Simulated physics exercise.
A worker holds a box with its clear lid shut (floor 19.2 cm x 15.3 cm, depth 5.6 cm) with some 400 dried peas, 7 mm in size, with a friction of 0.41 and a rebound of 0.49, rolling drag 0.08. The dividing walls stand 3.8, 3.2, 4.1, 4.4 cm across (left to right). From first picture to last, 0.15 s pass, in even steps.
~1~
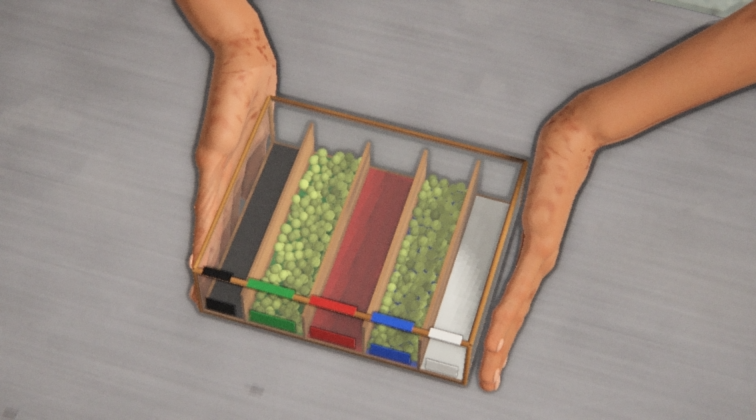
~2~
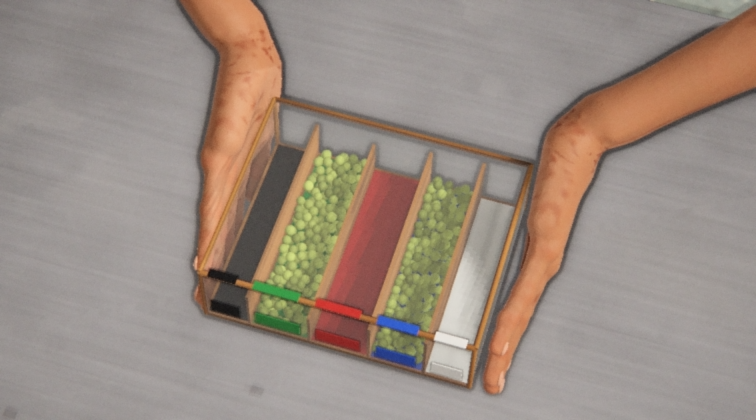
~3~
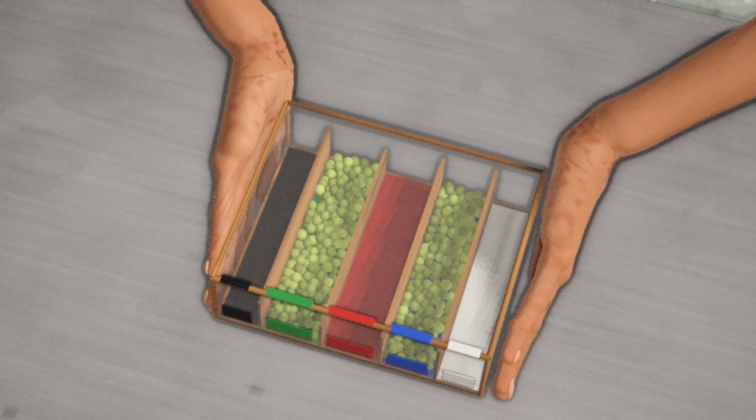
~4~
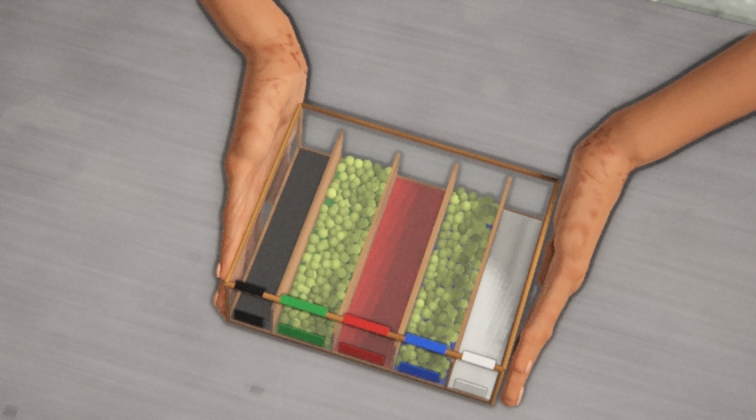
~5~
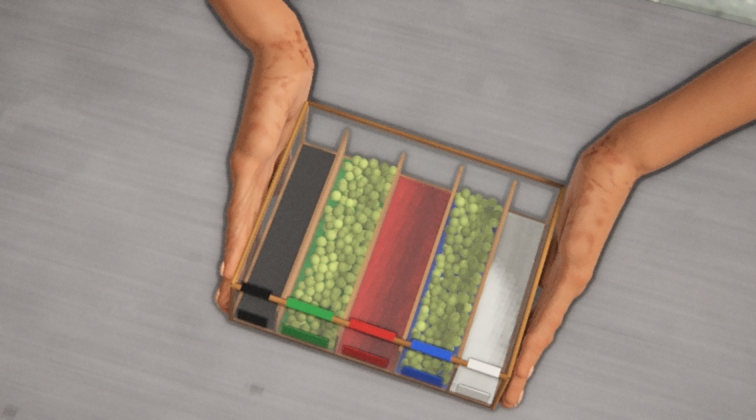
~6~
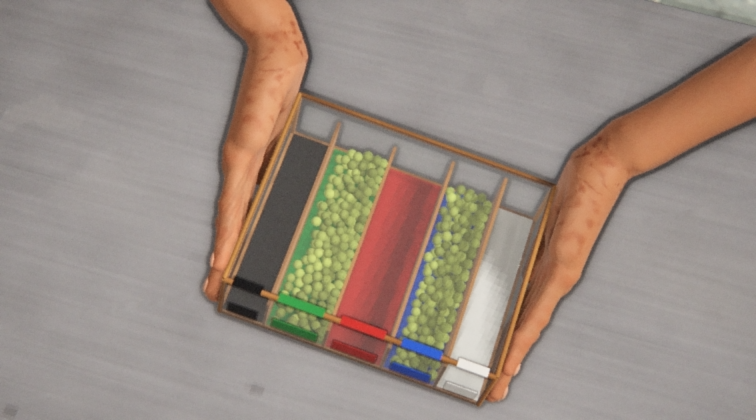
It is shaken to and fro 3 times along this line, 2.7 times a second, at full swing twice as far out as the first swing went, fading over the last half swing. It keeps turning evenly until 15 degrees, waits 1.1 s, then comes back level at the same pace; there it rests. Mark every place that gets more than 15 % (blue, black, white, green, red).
In the blue compartment: Above; in the black compartment: Below; in the white compartment: Below; in the green compartment: Above; in the red compartment: Below.
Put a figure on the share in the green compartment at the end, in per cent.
Roughly 50 per cent.
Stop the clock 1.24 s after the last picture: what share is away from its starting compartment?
About 0 per cent.
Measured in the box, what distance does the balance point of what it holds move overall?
Some 1.0 cm.
Then, 0.48 s after the last picture, tilt 15 degrees; blue 50 %, green 50 %; middle of all pieces near (303, 224).
Then, 0.87 s after the last picture, tilt 15 degrees; blue 50 %, green 50 %; middle of all pieces near (332, 239).
Then, 1.24 s after the last picture, tilt 14 degrees; blue 50 %, green 50 %; middle of all pieces near (366, 260).
Then, 1.58 s after the last picture, tilt 0 degrees; blue 50 %, green 50 %; middle of all pieces near (371, 263).
In the end, blue 50 %, black 0 %, white 0 %, green 50 %, red 0 %.
